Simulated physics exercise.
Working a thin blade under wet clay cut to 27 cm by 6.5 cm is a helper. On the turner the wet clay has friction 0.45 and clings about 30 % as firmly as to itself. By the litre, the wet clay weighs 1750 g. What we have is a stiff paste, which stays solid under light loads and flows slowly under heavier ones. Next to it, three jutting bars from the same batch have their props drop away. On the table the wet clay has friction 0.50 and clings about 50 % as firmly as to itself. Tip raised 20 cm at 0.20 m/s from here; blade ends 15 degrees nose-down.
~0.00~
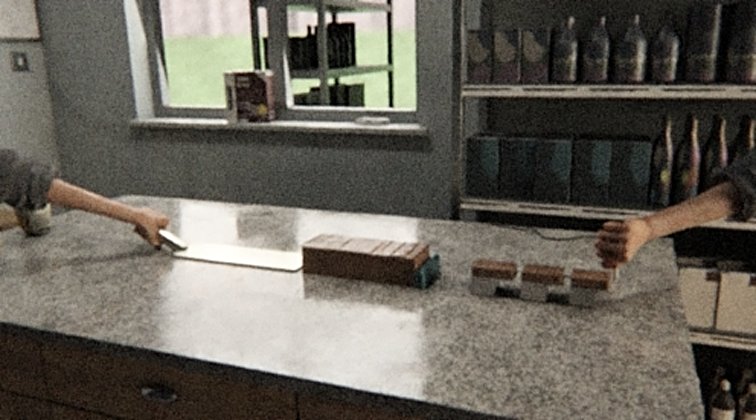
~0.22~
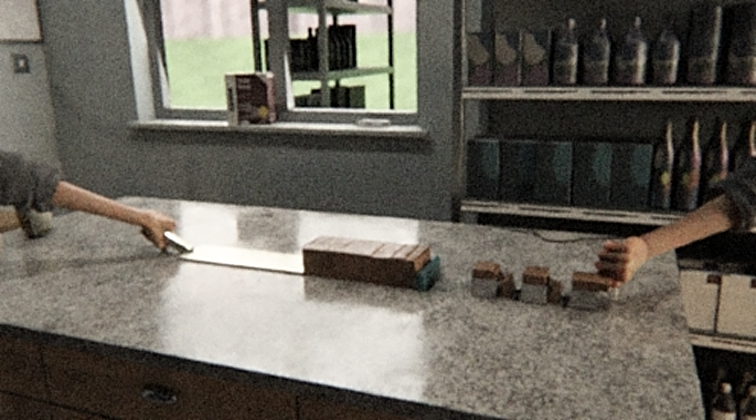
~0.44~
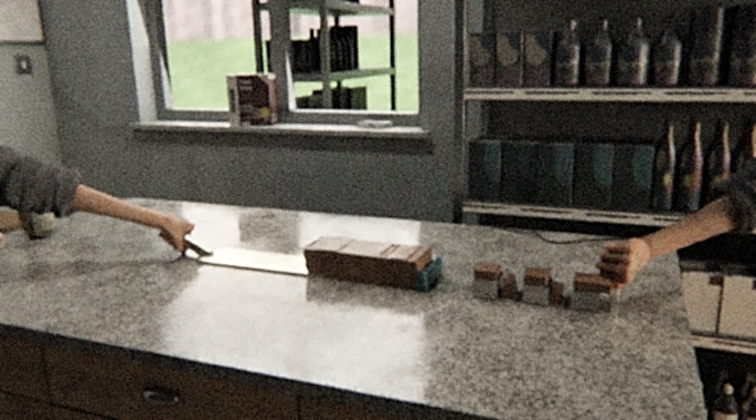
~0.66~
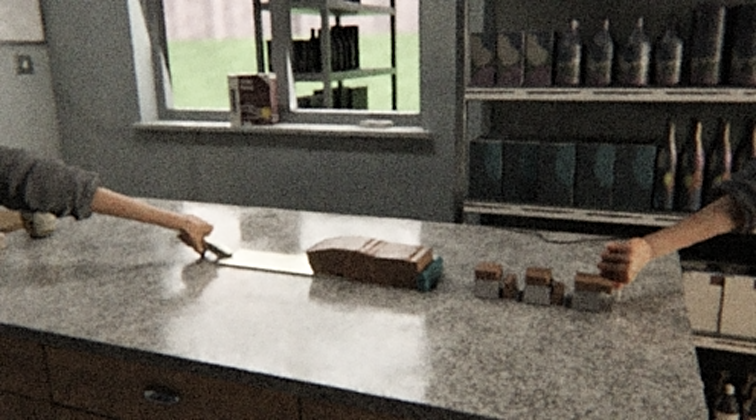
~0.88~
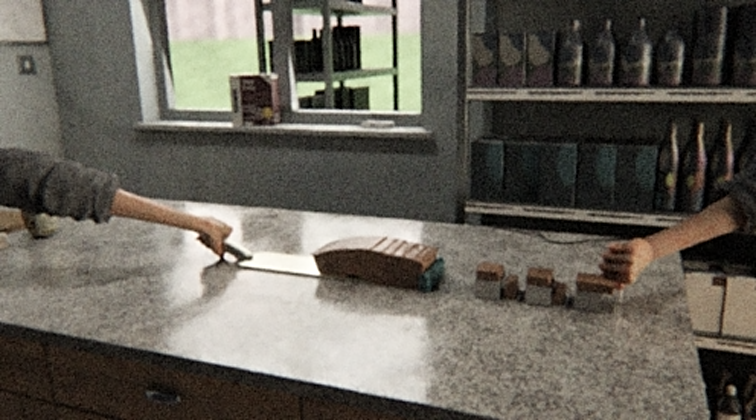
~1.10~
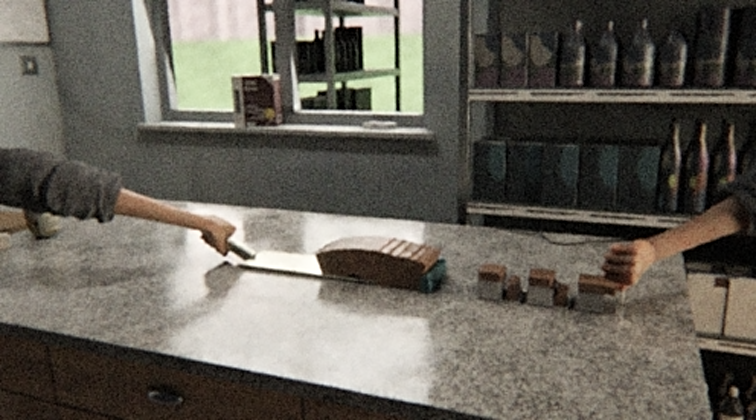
Small bars on the right drop, then a hand slides a blade rightward under brown clay.
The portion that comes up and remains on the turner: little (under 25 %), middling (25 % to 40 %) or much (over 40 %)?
Anticipate a sizeable amount - over 40 %.
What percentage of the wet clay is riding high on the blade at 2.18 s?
About 50 %.
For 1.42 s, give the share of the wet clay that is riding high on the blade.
Roughly 8 percent at that moment.
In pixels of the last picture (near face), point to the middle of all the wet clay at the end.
At about (370, 224).
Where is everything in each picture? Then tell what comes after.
Handle end of the blade at (170, 256), not yet moved; crest of the wet clay at (345, 251); drop of the bar ends 0, 0, 0 (left to right), in the first picture.
Handle end of the blade at (176, 258), moved 1.8 cm; crest of the wet clay at (346, 253); drop of the bar ends 3.9 cm, 4.0 cm, 3 mm (left to right), in the second picture.
Handle end of the blade at (197, 262), moved 7.3 cm; crest of the wet clay at (322, 250); drop of the bar ends 4.0 cm, 4.0 cm, 3 mm (left to right), in the third picture.
Handle end of the blade at (216, 264), moved 13 cm; crest of the wet clay at (344, 249); drop of the bar ends 4.0 cm, 4.0 cm, 4 mm (left to right), in the fourth picture.
Handle end of the blade at (237, 266), moved 18 cm; crest of the wet clay at (364, 249); drop of the bar ends 4.0 cm, 4.0 cm, 4 mm (left to right), in the fifth picture.
Handle end of the blade at (240, 265), moved 19 cm; crest of the wet clay at (363, 249); drop of the bar ends 4.0 cm, 4.0 cm, 4 mm (left to right), in the sixth picture.
After 1.42 s, the tip is 6.7 cm up.
After 1.80 s, the tip is 14 cm up.
After 2.18 s, the tip is 20 cm up and 48 % is riding high on the blade.
After 2.56 s, the tip is 20 cm up and 48 % is riding high on the blade.
After 2.66 s, the tip is 20 cm up and 48 % is riding high on the blade.
